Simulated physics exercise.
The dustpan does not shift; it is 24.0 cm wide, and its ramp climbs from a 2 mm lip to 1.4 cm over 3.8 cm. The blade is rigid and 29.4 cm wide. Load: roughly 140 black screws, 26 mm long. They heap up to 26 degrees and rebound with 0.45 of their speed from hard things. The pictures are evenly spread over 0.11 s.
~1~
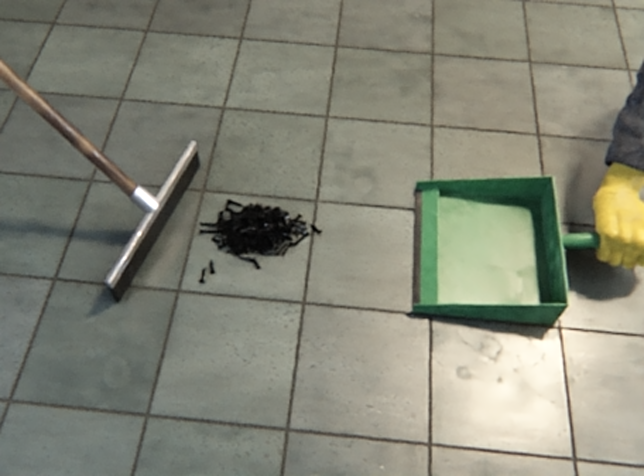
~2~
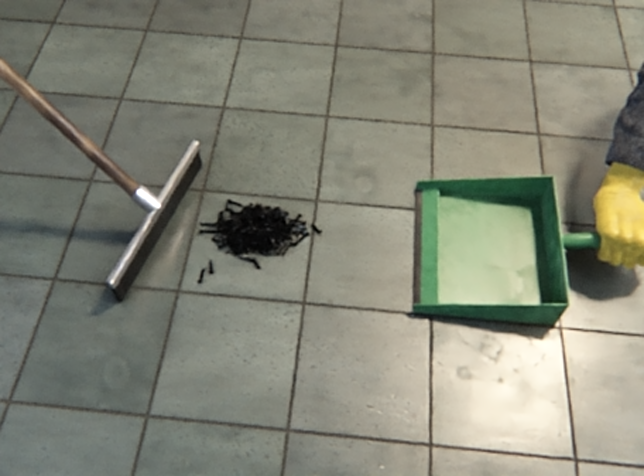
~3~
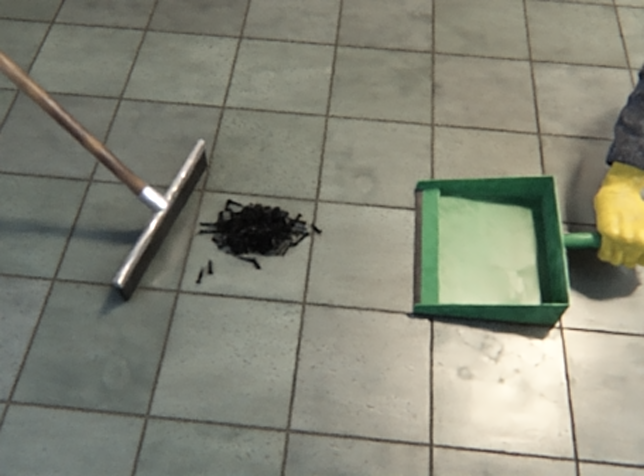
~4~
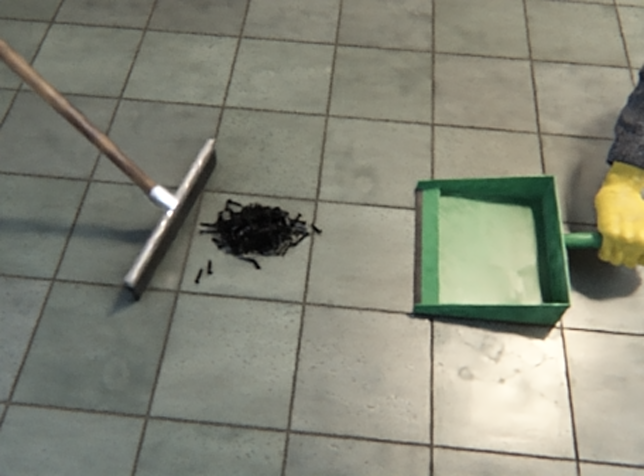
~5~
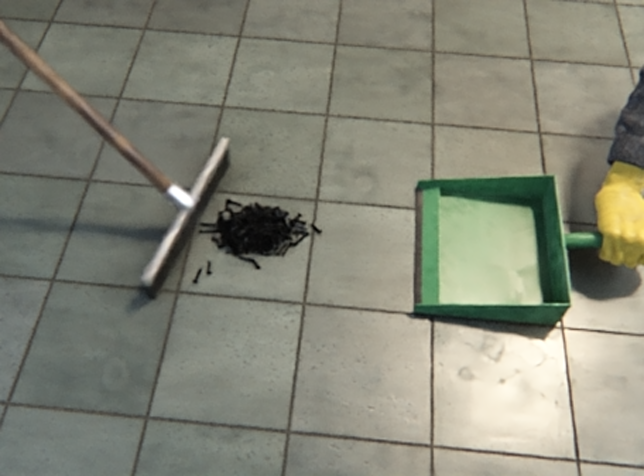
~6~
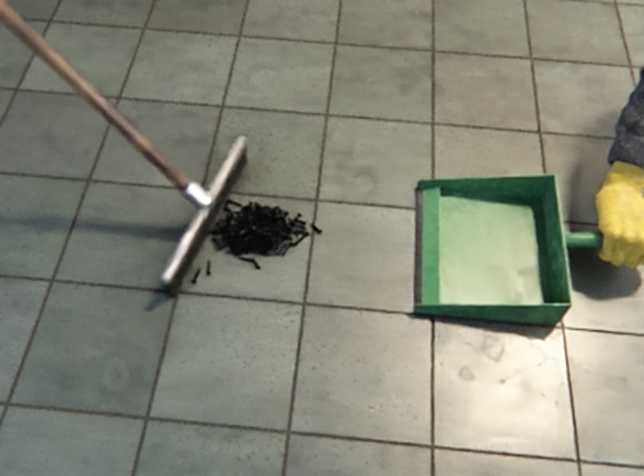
A floor of grey-green square tiles is seen from above at an angle, in a view that stays still. A pile of small black pieces lies near the middle, between a metal-edged blade on a long handle at left and a green dustpan held by a yellow-gloved hand at right. The blade barely stirs, then slides rightward with gathering speed and meets the pile's left edge, while the dustpan stays put.
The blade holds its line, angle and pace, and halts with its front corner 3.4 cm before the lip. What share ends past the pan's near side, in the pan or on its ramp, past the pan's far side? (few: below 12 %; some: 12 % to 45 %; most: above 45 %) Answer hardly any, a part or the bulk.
Past the pan's near side: Hardly any; in the pan or on its ramp: The bulk; past the pan's far side: Hardly any.
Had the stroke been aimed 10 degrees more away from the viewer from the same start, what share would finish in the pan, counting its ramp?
Then about 35 per cent.
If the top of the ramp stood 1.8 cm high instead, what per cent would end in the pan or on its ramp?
Then about 50 per cent.
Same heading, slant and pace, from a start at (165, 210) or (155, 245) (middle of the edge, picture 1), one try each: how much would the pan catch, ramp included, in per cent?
Some 45 and 50 per cent.
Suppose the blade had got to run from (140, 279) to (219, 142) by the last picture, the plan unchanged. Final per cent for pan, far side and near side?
Pan 0, far 5, near 0.
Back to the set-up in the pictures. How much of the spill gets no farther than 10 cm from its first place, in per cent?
Roughly 0 per cent.
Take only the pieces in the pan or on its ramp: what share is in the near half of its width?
Roughly 60 per cent.
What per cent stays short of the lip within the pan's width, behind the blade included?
Some 40 per cent.
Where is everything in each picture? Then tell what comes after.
The first frame shows blade from (110, 284) to (194, 147), moved 0.0 cm, 0 of the pieces shifted so far; middle of the pieces at (255, 228); pan at (492, 254).
The second frame shows blade from (112, 284) to (196, 147), moved 0.3 cm, 0 of the pieces shifted so far; middle of the pieces at (255, 228).
The third frame shows blade from (119, 284) to (202, 146), moved 1.4 cm, 1 of the pieces shifted so far; middle of the pieces at (255, 228).
The fourth frame shows blade from (130, 283) to (211, 145), moved 3.1 cm, 1 of the pieces shifted so far; middle of the pieces at (255, 228).
The fifth frame shows blade from (147, 282) to (225, 144), moved 5.6 cm, 1 of the pieces shifted so far; middle of the pieces at (254, 228).
The sixth frame shows blade from (166, 280) to (242, 143), moved 8.5 cm, 17 of the pieces shifted so far; middle of the pieces at (254, 228); pan at (494, 253).
Then, 0.12 s after the last picture, middle of the blade 18 cm from the lip; 0 % over the lip, far side 0 %, near side 0 %.
Then, 0.19 s after the last picture, middle of the blade 10 cm from the lip; 0 % over the lip, far side 0 %, near side 5 %.
Then, 0.40 s after the last picture, middle of the blade 7 cm from the lip; 55 % over the lip, far side 0 %, near side 5 %.
In the end, near side 5 %, pan 50 %, far side 0 %, in front of the lip or behind the blade 40 %.
